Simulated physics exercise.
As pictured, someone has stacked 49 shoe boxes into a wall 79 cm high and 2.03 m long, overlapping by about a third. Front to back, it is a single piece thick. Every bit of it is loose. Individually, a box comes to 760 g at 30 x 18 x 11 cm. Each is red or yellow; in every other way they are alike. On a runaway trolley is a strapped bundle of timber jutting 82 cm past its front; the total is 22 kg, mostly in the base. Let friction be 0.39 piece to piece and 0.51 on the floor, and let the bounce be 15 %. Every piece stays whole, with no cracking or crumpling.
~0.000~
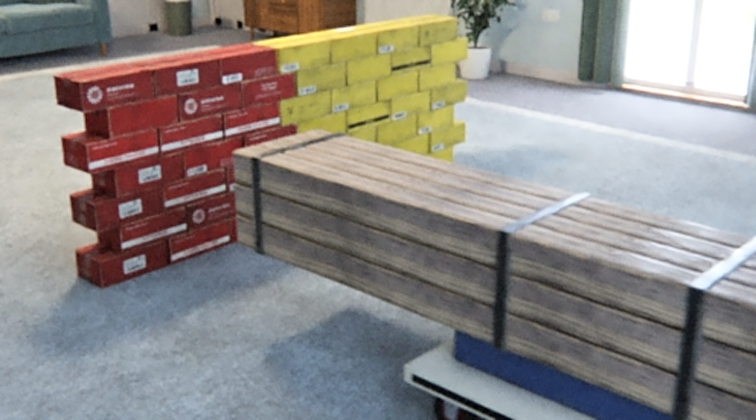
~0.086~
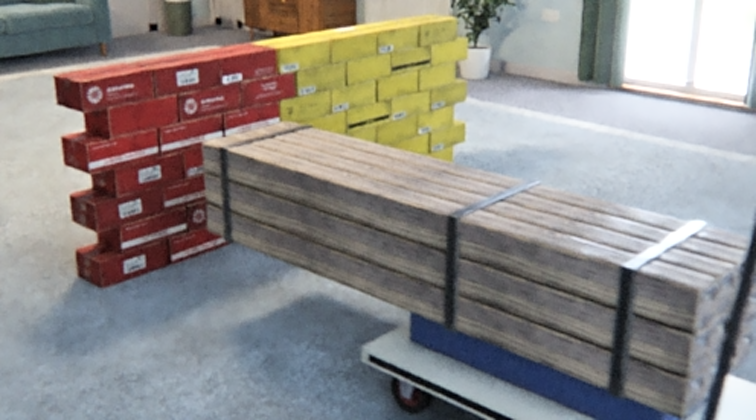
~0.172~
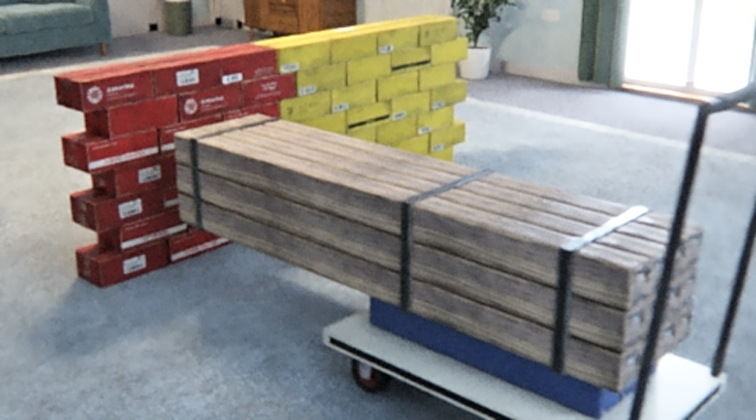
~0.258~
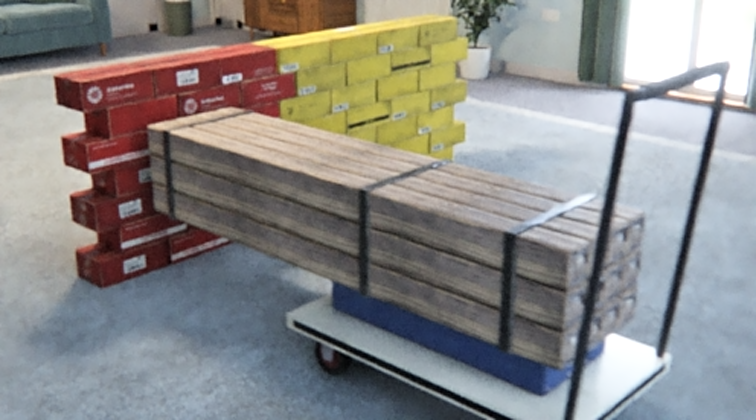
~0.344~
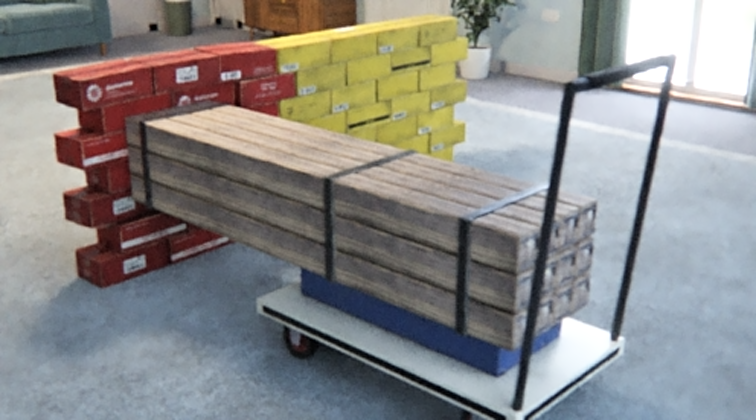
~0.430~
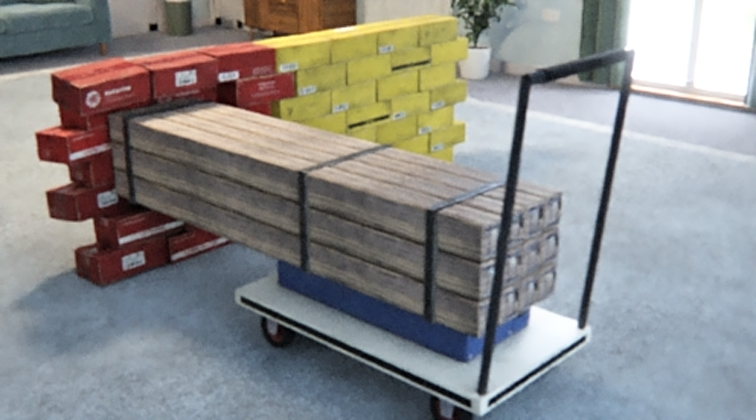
Strapped timber planks on a white trolley moving leftward toward a red and yellow box wall, then pushing red boxes out of line.
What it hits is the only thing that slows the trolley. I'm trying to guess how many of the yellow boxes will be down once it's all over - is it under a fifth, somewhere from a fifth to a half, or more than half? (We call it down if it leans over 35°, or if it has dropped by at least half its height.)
Looks like a share below a fifth of them will go down.
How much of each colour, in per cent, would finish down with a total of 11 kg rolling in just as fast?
Share down - red: 70; yellow: 0 (per cent).
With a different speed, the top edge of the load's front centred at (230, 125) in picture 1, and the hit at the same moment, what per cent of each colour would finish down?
You'd end up with red at 60 per cent down and yellow at 0 per cent.
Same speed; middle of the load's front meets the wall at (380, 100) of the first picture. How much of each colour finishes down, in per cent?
The red ones would be 10 per cent down and the yellow ones 60 per cent.
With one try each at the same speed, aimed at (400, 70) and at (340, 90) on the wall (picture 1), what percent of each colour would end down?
Down by colour - red: 0%, then 0%; yellow: 50%, then 40%.
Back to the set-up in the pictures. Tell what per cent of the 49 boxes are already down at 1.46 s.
30 %.
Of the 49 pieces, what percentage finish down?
Something near 30 percent.
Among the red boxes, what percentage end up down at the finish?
For red, it's 70%.
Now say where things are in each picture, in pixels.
In the first frame (places mark the middle of the side facing us), load (245, 183) 59 cm short of the wall; top yellow box (439, 32); top red box (188, 78); nothing disturbed.
Load (214, 173) 42 cm short of the wall; top yellow box (439, 32), in the second frame.
Load (185, 163) 26 cm short of the wall; top yellow box (439, 32), in the third frame.
Load (158, 155) 10 cm short of the wall; top yellow box (439, 32), in the fourth frame.
Load (135, 146) 41 mm into the wall's line; top yellow box (439, 32); top red box (188, 75) shifted 13 mm; 12 disturbed, none down, in the fifth frame.
Load (118, 142) 15 cm into the wall's line; top yellow box (439, 32); top red box (187, 78) leaning 4°; steepest lean 10°, the box at (116, 93); 15 disturbed, none down, in the sixth frame.
After 0.52 s, load 26 cm past the wall's line, still rolling; none of the 28 yellow boxes down (0 of 49 in all colours); top yellow box unmoved; top red box leaning 11°, 36 mm lower.
After 0.76 s, load 52 cm past the wall's line, still rolling; none of the 28 yellow boxes down (12 of 49 in all colours); top yellow box unmoved; top red box 58 mm lower.
After 1.12 s, load 88 cm past the wall's line, still rolling; 1 of the 28 yellow boxes down (15 of 49 in all colours); top yellow box unmoved; top red box 58 mm lower.
After 1.46 s, load 1.09 m past the wall's line, still rolling; 1 of the 28 yellow boxes down (15 of 49 in all colours); top yellow box unmoved; top red box 58 mm lower.
At rest (2.7 s), load 1.11 m past the wall's line, stopped; 1 of the 28 yellow boxes down (15 of 49 in all colours); top yellow box unmoved; top red box 58 mm lower. That is 4 per cent. As the last picture would show them, middles, top yellow box near (426, 30), top red box near (94, 57).
